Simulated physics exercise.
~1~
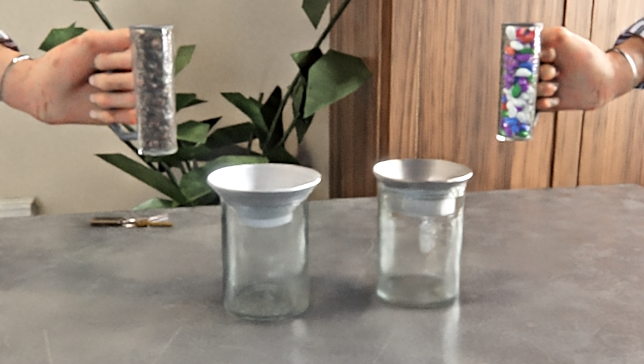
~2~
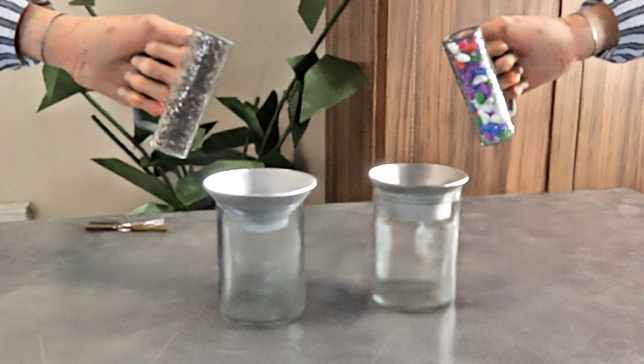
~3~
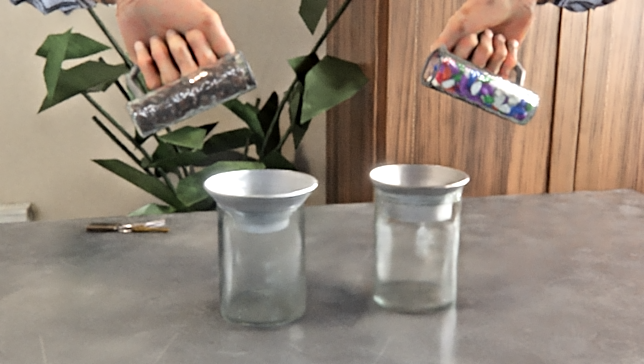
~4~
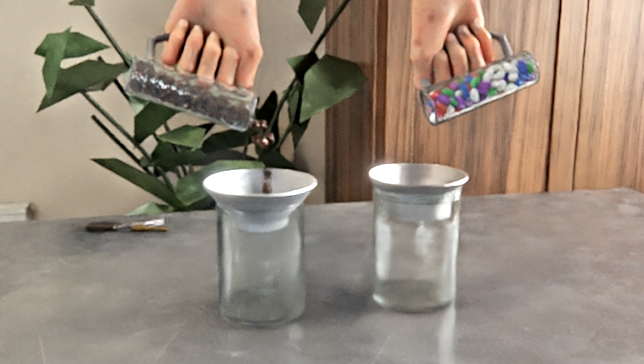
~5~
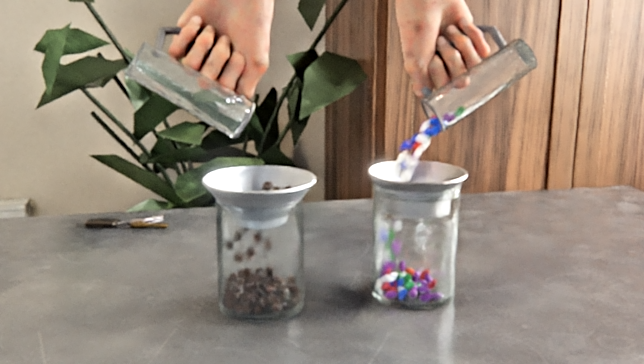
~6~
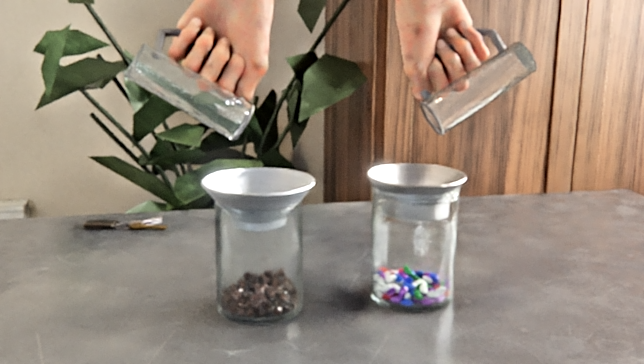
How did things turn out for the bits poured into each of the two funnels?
Both funnels let everything through. The dark bits all ended up in the left jar and the colourful ones all ended up in the right jar.
